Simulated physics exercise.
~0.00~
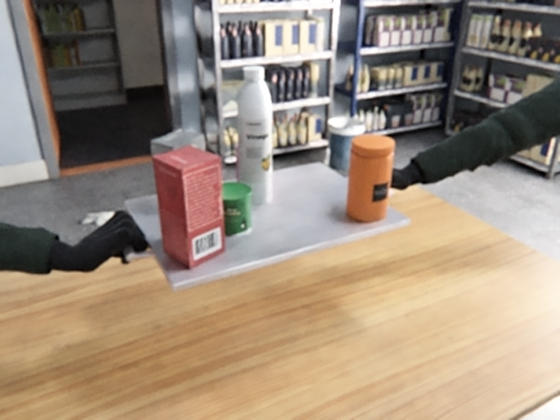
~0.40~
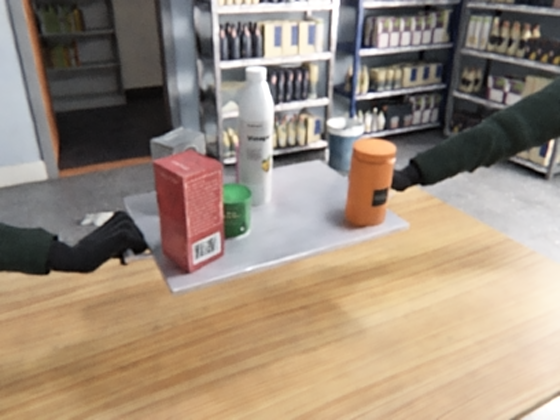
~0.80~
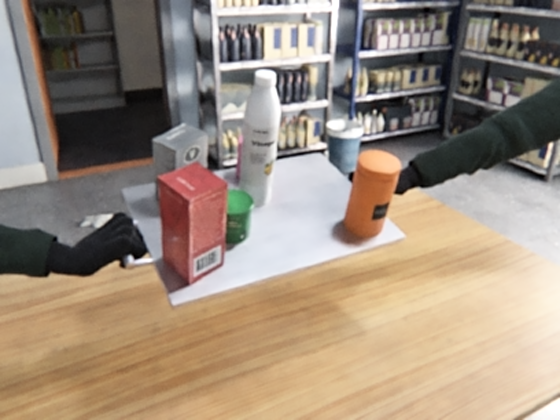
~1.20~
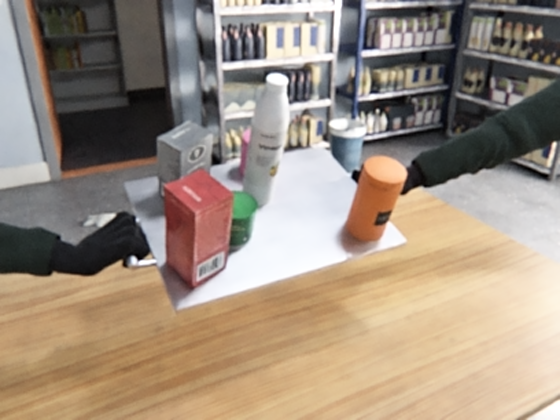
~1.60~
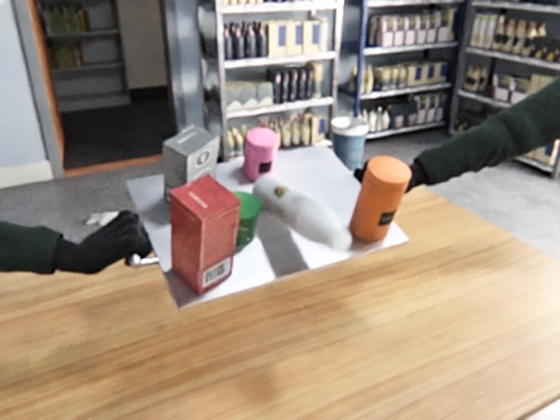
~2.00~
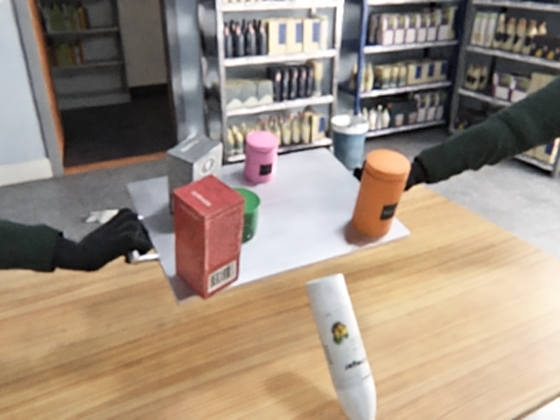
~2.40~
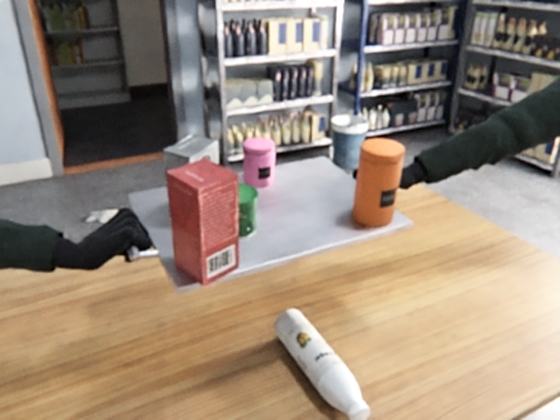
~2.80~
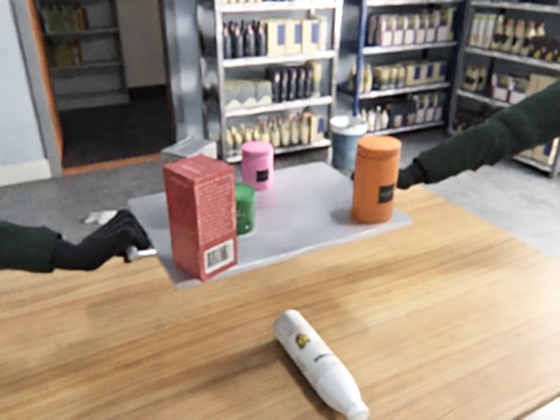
At the start, two black-gloved hands hold a flat, rimless tray level above a wooden table, with a white bottle, a red carton, an orange jar, a green tin and other containers standing on it. The hands tip the tray so its near edge drops, and the items lean with it. The white bottle topples towards the viewer, slides off the near edge and lands on the table. The hands then bring the tray back to level. At the end, the bottle lies on its side on the table, while the cartons, jars and tin remain upright on the tray.
